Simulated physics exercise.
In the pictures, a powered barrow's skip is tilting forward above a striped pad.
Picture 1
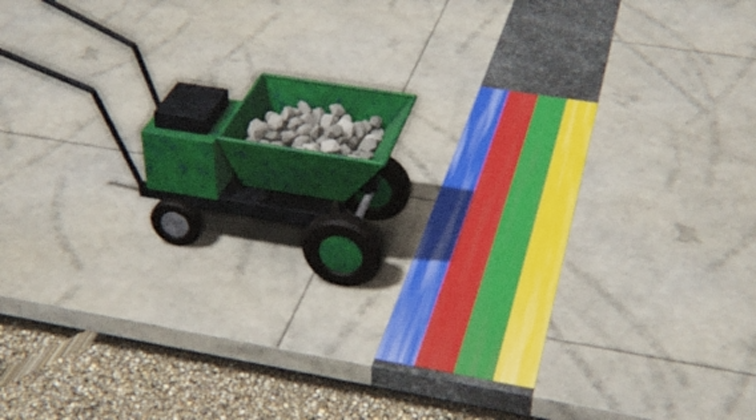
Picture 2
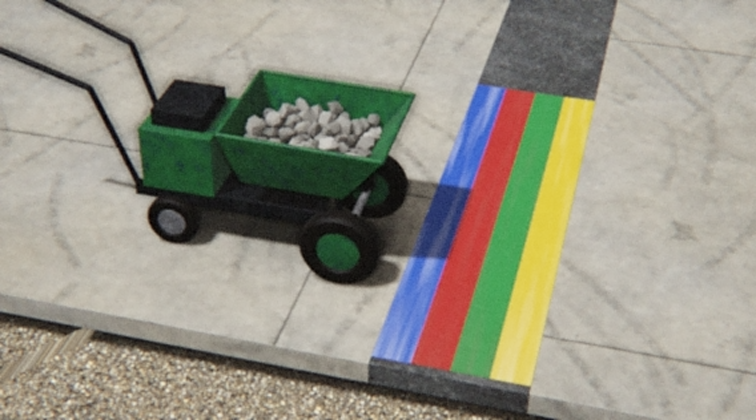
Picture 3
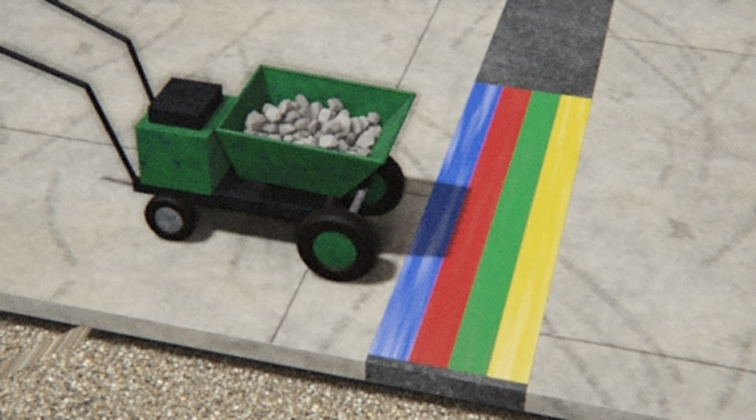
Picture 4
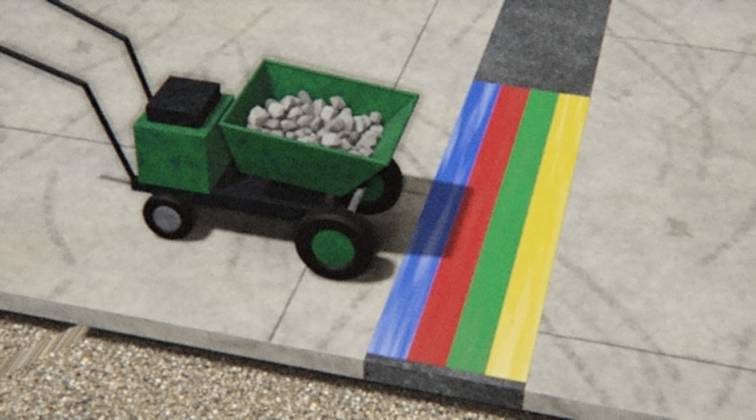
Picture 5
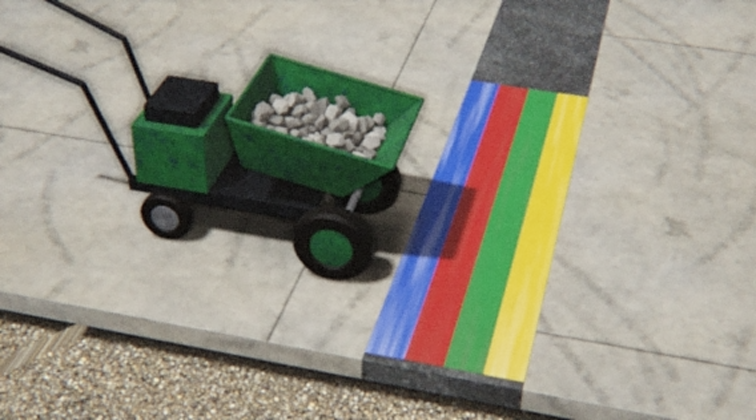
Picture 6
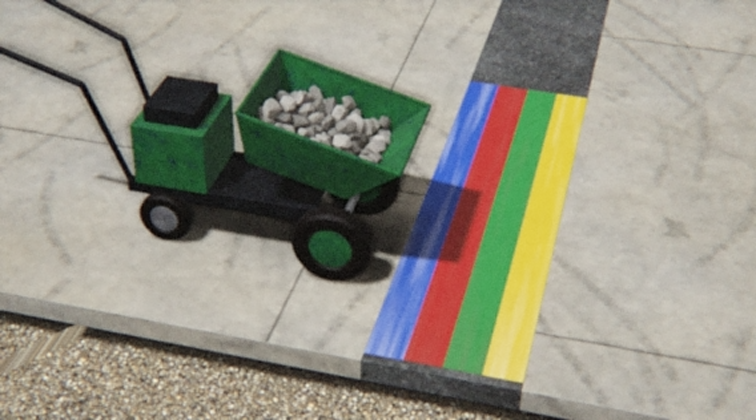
The green skip of a powered barrow, loaded with broken grey stones, sat level at first, then tilted slightly forward beside a pad striped blue, red, green and yellow, the stones staying inside.
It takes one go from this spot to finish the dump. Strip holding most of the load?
Green.
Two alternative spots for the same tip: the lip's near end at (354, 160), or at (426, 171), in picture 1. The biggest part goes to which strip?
First place: Red; second place: The yellow one.
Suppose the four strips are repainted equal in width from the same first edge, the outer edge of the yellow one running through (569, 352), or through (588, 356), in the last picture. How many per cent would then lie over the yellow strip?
Roughly 10 % and 10 %.
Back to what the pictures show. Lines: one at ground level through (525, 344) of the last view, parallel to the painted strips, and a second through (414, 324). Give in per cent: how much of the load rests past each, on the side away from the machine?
About 10 % and 80 %.
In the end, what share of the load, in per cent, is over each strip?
Blue: About 0; red: About 15; green: About 35; yellow: About 20.
Soon after the last picture, skip tipped steeply; all in the skip.
A little later, skip tipped right over; nearly all in the skip; a small part over the green strip.
Later still, skip tipped right over; about a quarter in the skip; a small part over the red strip; about a third over the green strip; about a quarter over the yellow strip; a small part off the paint.
At rest, skip tipped right over; about a quarter in the skip; none over the blue strip; a small part over the red strip; about a third over the green strip; about a quarter over the yellow strip; a small part off the paint.
